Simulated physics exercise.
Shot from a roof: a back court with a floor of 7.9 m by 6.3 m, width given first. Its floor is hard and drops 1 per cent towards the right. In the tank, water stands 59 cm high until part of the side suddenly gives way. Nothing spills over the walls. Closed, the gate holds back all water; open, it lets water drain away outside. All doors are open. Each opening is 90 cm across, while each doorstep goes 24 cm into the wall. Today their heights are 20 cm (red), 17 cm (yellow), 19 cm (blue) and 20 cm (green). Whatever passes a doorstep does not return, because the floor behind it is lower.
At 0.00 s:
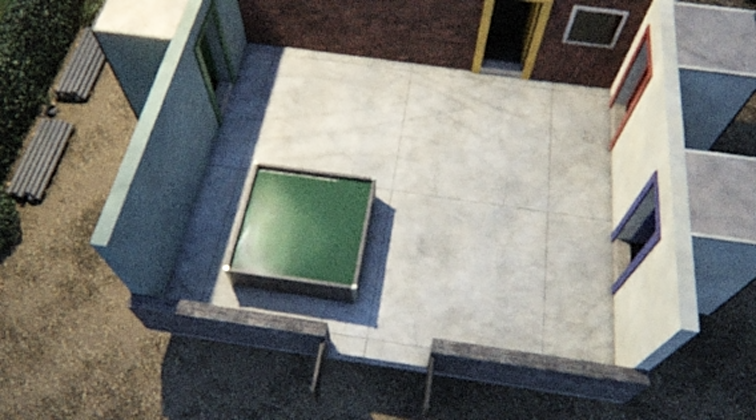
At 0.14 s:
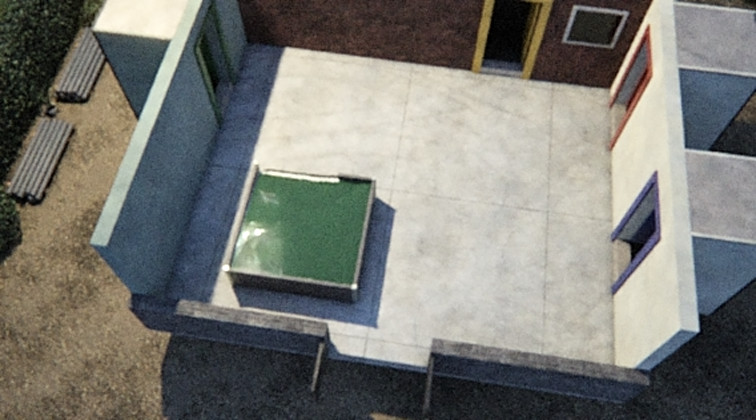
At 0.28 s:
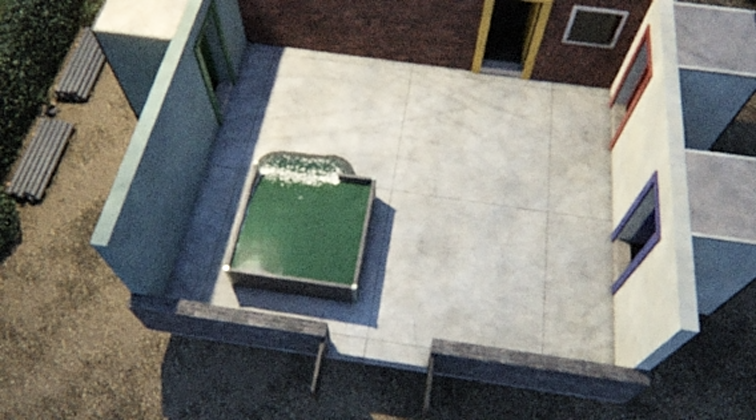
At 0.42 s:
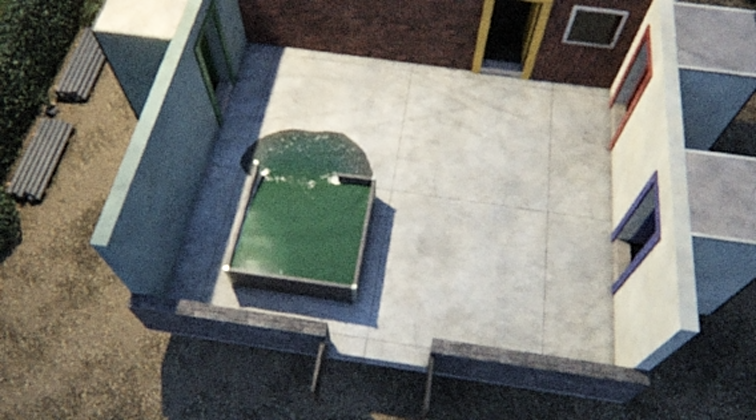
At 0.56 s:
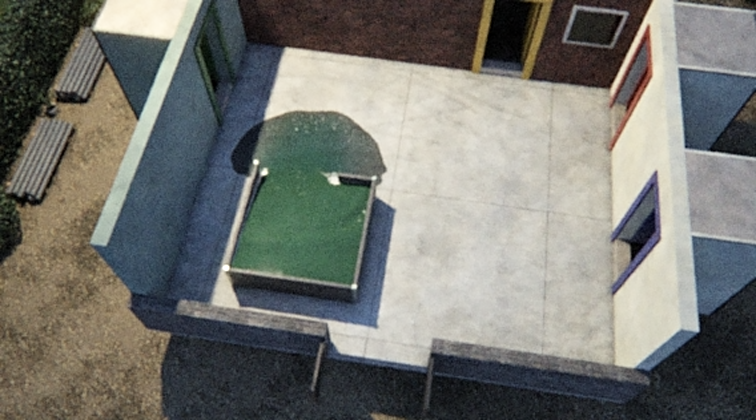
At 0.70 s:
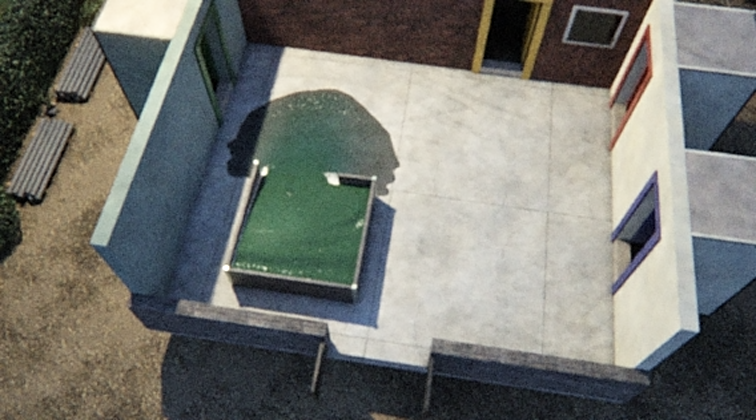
Green water pouring from the far side of a square tank and spreading in a widening pool across a pale walled courtyard.
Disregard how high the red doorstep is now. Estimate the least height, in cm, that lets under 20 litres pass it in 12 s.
I would say 14 cm.
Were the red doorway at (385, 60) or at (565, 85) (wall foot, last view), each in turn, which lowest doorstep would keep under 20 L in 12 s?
In turn: Roughly 18 cm, roughly 10.0 cm.
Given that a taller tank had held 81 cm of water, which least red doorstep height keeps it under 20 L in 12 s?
Minimum height: Approx. 20 cm.
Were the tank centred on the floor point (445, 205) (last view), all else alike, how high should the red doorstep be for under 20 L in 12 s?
A height near 16 cm.
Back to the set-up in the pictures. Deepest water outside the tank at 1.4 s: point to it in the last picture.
(298, 178).
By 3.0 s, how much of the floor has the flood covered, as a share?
Wet: Close to 30 %.
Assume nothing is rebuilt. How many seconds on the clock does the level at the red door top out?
It peaks around 6.5 s.
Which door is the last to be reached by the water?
Coming last is the blue one.
After 1.4 s water covers 25 % of the floor, deepest (30 cm) near (298, 178); it has not reached the red door.
After 3.0 s water covers 30 % of the floor, deepest (32 cm) near (242, 88); it has not reached the red door.
After 12.0 s water covers 95 % of the floor, deepest (14 cm) near (607, 380); 11 cm at the red door, 0 litres in over its 20 cm doorstep.
At the red door as built, the water arrived by 3.8 s and peaked near 18 cm at 6.4 s.
Run again over the same 12 s with other heights there, 47 litres in over 12 cm, 5 litres over 16 cm. The limit of 20 litres is kept from about 14 cm up.
